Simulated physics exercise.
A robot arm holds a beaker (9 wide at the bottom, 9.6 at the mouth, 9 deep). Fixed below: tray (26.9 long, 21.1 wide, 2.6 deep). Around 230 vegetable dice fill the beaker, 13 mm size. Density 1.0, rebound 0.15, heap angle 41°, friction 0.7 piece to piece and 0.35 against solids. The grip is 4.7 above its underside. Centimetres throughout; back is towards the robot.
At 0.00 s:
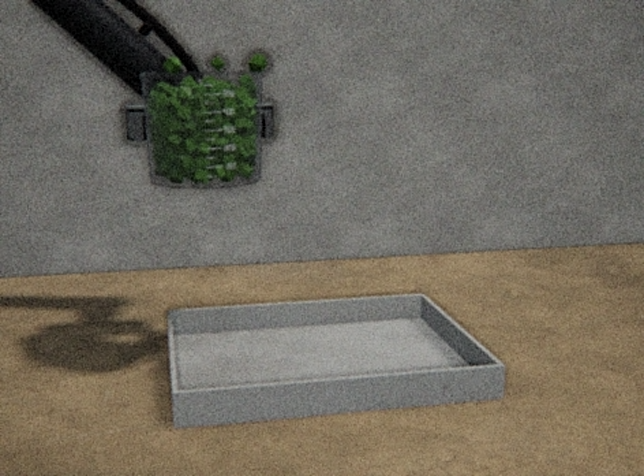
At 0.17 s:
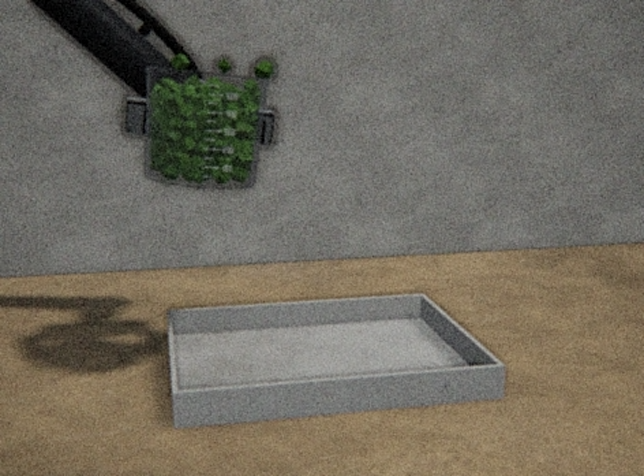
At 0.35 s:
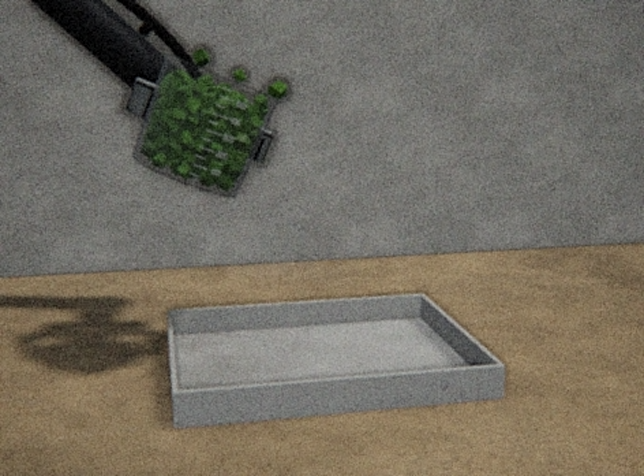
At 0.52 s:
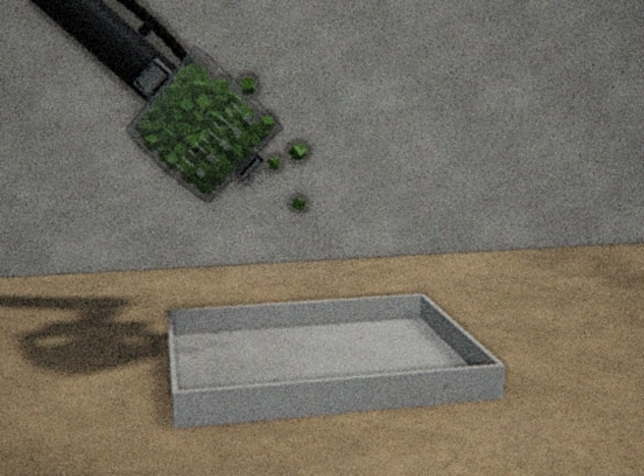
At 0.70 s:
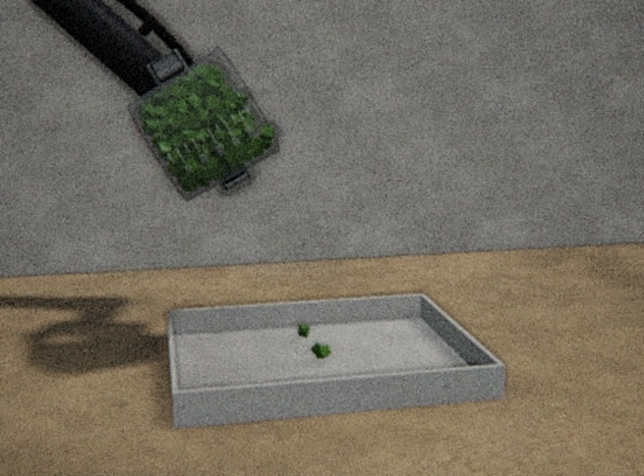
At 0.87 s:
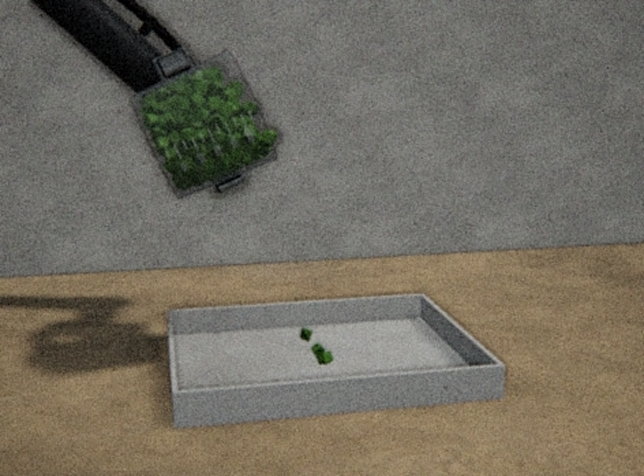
A dark robot arm reaching in from the upper left turns a see-through container packed with small green pieces clockwise, its base swinging left, in front of a mottled grey wall, viewed from slightly above by a still camera. Below it, a shallow grey rectangular tray sits on sandy brown ground, with a shadow at left. As the container tilts, a few green pieces drop from its right side and land in the tray, while most stay inside.
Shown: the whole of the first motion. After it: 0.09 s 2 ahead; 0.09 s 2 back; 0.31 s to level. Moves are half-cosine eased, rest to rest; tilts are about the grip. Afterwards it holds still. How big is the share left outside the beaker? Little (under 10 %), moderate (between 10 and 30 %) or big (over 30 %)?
A moderate share, between 10 and 30 %, ends outside the beaker.
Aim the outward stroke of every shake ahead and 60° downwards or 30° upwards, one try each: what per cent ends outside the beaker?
About 5 and 20 per cent.
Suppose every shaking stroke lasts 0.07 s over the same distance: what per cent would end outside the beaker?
It would be near 20 per cent.
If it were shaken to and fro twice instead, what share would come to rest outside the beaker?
It would be near 20 per cent.
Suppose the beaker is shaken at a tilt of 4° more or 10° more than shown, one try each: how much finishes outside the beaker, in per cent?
About 20 and 25 per cent.
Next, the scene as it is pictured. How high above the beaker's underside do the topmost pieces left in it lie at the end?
Roughly 9.5 cm.
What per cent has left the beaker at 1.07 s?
Near 5 per cent so far.
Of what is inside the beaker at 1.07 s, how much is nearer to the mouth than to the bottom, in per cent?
About 55 per cent.
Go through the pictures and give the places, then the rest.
The first frame shows beaker middle at (204, 129), level; upper third of the load around (206, 100), from x 155 to 260, top at y 65; 234 in the beaker.
The second frame shows beaker middle at (204, 129), tilted 6° forward; upper third of the load around (204, 100), from x 155 to 265, top at y 65.
The third frame shows beaker middle at (203, 129), tilted 23° forward; upper third of the load around (202, 102), from x 150 to 280, top at y 60.
The fourth frame shows beaker middle at (203, 128), tilted 44° forward; upper third of the load around (200, 103), from x 145 to 300, top at y 70; 231 in the beaker, 3 in flight or on a rim.
The fifth frame shows beaker middle at (202, 128), tilted 61° forward; upper third of the load around (199, 103), from x 145 to 320, top at y 70; 231 in the beaker, 3 in the tray.
The sixth frame shows beaker middle at (202, 128), tilted 67° forward; upper third of the load around (199, 103), from x 150 to 325, top at y 70; 231 in the beaker, 3 in the tray.
By 1.07 s, tilted 67° forward, highest piece 25 above the table; 221 in the beaker, 3 in the tray, 10 in flight or on a rim.
By 1.26 s, tilted 15° forward, highest piece 26 above the table; 201 in the beaker, 26 in the tray, 7 in flight or on a rim.
By 1.56 s, level, highest piece 27 above the table; 201 in the beaker, 33 in the tray.
By 2.61 s, level, highest piece 27 above the table; 201 in the beaker, 33 in the tray.
Final count, 201 in the beaker, 33 in the tray. That is 14 % outside the beaker.
